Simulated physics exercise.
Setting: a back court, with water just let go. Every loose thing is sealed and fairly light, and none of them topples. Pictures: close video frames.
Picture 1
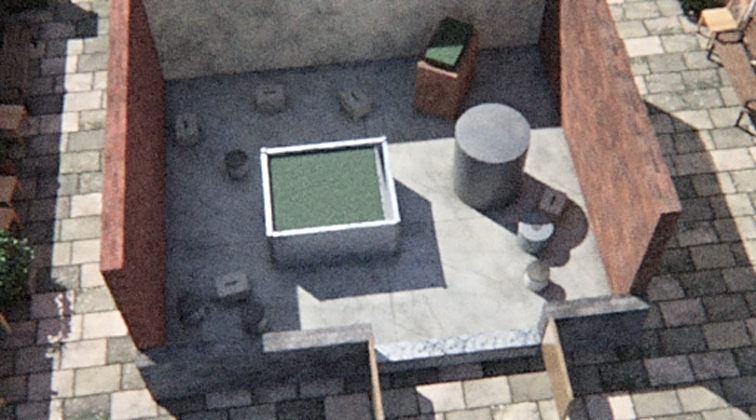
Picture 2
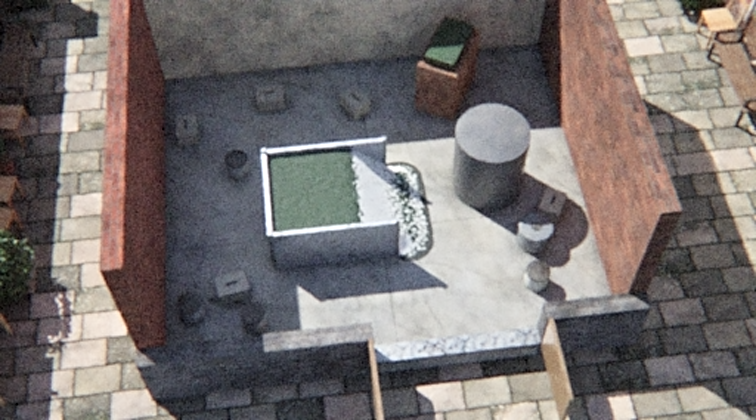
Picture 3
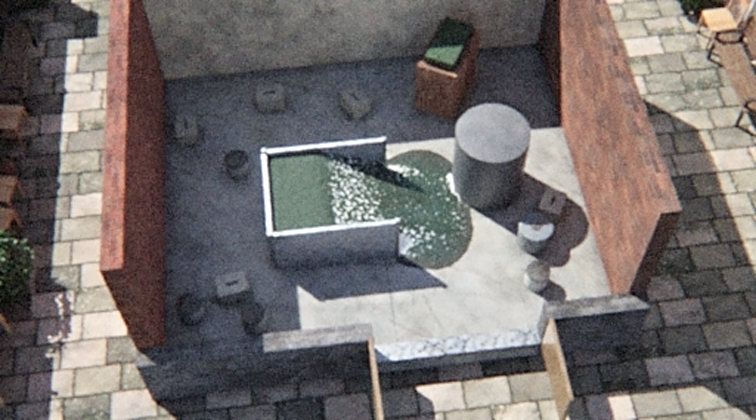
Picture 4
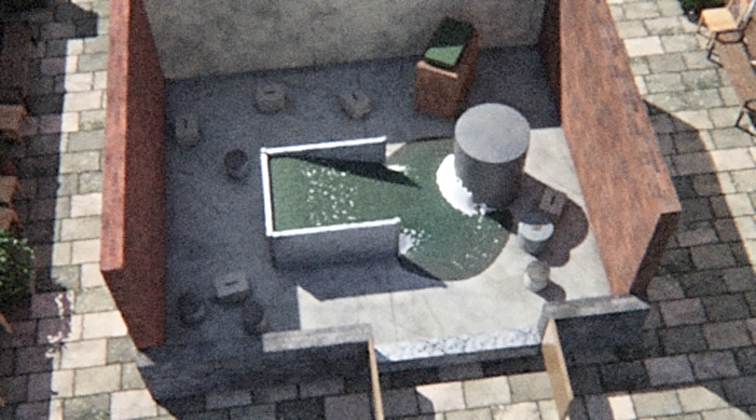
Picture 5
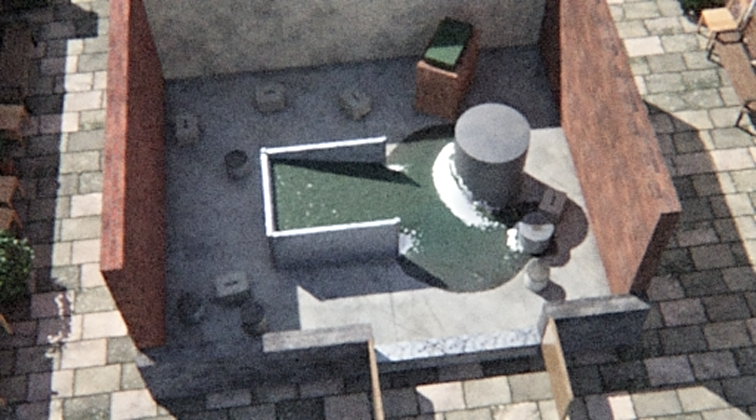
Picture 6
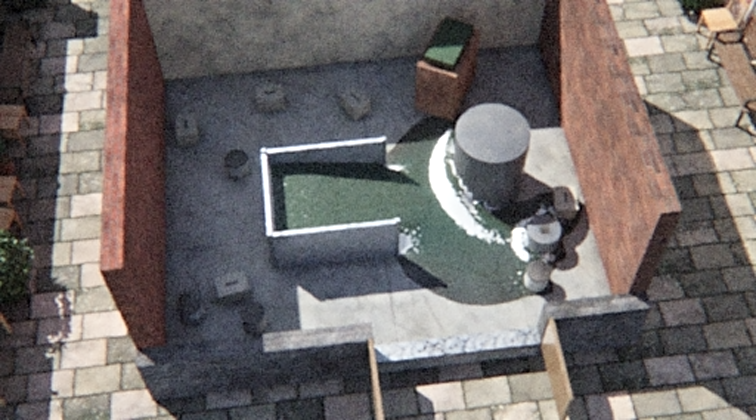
A paved back court enclosed by reddish side walls and a pale back wall is seen from high above by a still camera. A large grey cylinder stands right of a white-rimmed tank of green water, with small grey blocks and tubs scattered around and a brown, green-topped box behind. The tank's right side opens, and foaming green water spreads rightward, wraps the cylinder's base, and slightly shifts small objects beside it.
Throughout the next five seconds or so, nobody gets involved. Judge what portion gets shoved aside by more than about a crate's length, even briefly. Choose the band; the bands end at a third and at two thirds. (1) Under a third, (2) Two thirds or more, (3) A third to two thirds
3.
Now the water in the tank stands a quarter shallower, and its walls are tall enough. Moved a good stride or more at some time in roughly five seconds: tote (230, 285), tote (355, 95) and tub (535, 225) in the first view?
The first stopped before it, the second reached the mark, the third reached the mark.
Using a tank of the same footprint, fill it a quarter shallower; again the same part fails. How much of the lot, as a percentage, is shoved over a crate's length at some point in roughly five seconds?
My estimate is around 40 percent.
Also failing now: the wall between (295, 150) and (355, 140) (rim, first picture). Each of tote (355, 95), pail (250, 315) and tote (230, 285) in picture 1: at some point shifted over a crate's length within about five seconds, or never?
The first: Went past that; the second: Fell short; the third: Went past that.
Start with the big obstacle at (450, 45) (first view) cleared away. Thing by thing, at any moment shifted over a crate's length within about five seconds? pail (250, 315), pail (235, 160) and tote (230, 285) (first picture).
First one never went far; second one never went far; third one never went far.
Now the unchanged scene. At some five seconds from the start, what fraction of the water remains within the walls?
About 82 percent.
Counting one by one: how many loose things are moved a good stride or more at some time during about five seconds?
Counting them up gives 5.
A moment on, 1 of 10 are well off their spots; 1 afloat.
Next, 4 of 10 are well off their spots; 2 afloat.
Later, 3 of 10 are well off their spots; 4 afloat.
In the end, 5 of 10 are well off their spots, and 5 have been at some point; 5 afloat.
